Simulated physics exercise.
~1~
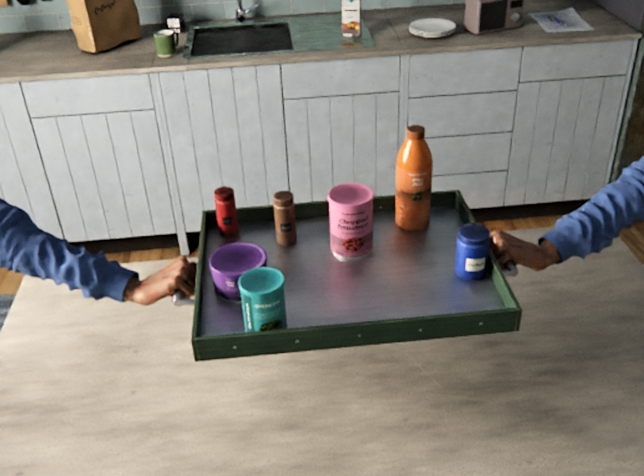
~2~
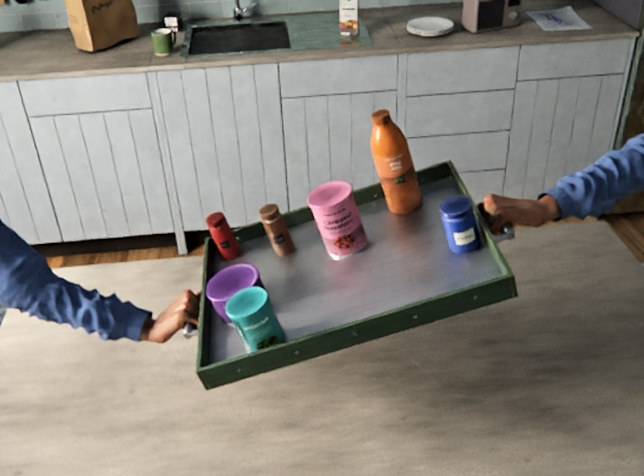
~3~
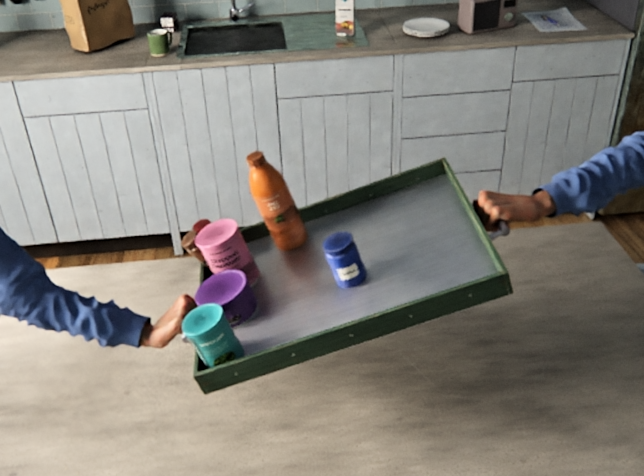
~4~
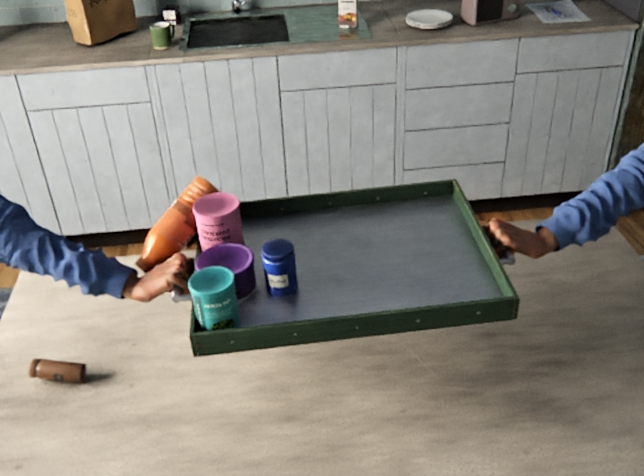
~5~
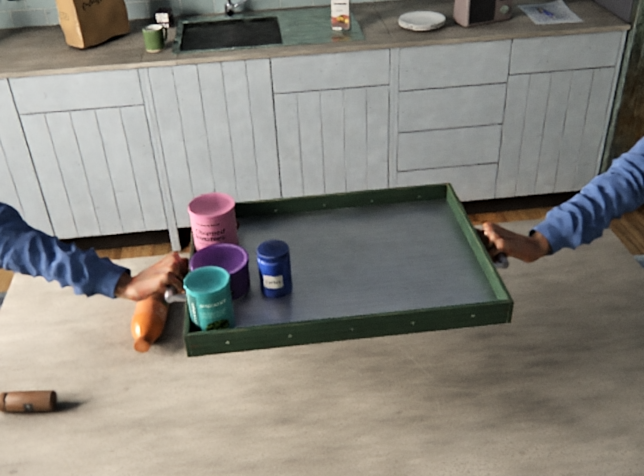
In a kitchen, two hands tilt a green-rimmed tray left, sending its containers sliding, then level it; an orange bottle and a brown shaker topple off and lie on the surface below, while the pink, purple, turquoise and blue containers stand grouped at the tray's left side.
